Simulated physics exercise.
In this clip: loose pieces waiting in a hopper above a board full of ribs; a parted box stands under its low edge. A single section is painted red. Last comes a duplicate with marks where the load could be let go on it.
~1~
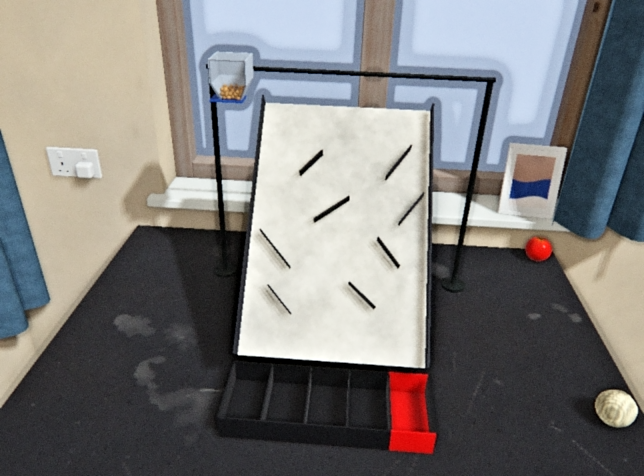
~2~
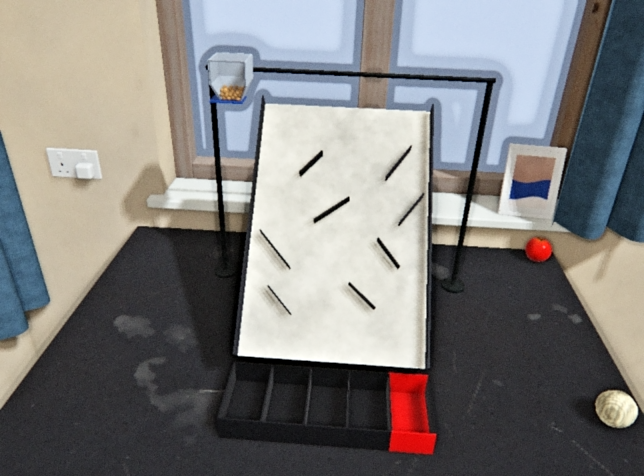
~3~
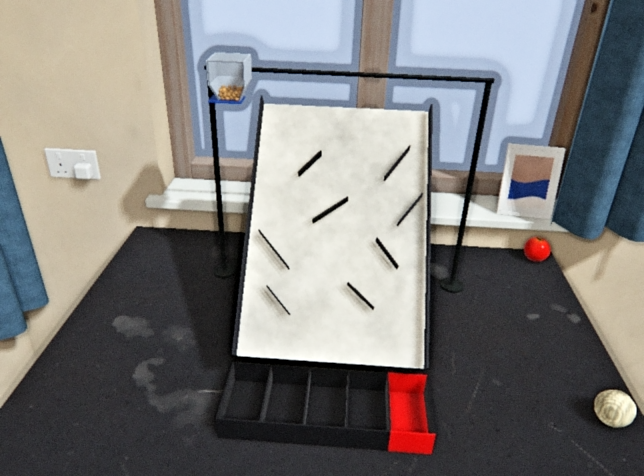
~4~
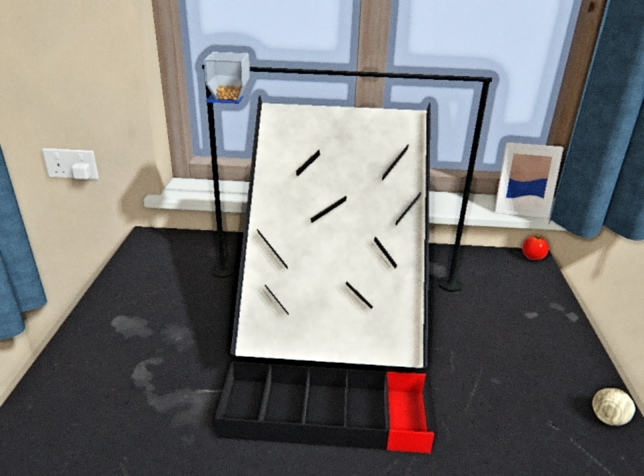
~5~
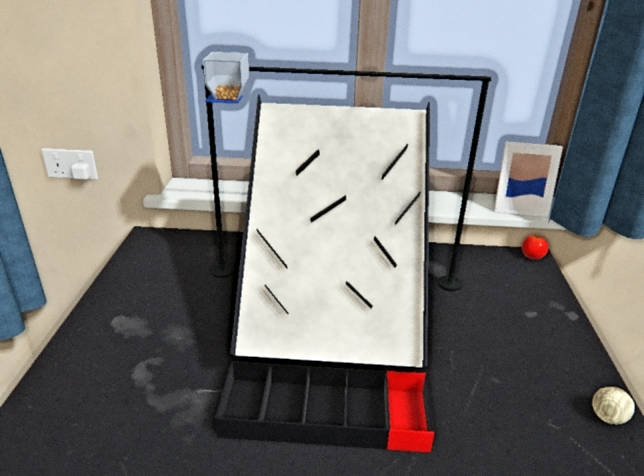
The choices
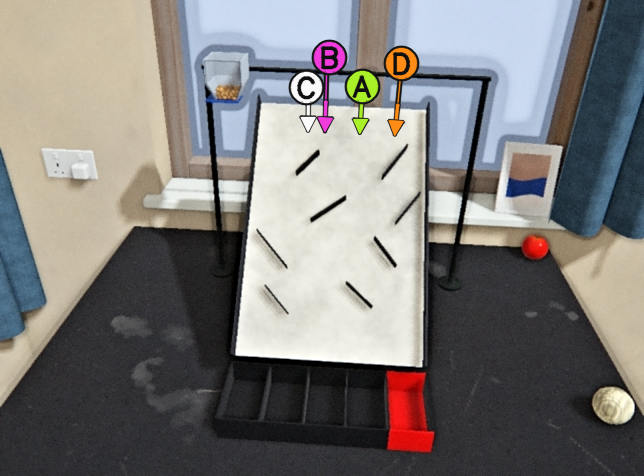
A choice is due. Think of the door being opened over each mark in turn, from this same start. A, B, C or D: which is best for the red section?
Use mark A.
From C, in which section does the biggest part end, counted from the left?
The third from the left.
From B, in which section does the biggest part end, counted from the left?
The third from the left.
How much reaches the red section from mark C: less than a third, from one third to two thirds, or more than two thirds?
Mark C gives less than a third.
On the marked copy, mark A meets the board at (360, 128); mark B meets the board at (325, 126); mark C meets the board at (308, 126); mark D meets the board at (395, 130).
With A, about a third in the red section, about half in other sections, a small part outside the box.
With B, a small part in the red section, most in other sections, a small part outside the box.
With C, a small part in the red section, about two thirds in other sections, about a quarter outside the box.
With D, a small part in the red section, about two thirds in other sections, about a quarter outside the box.
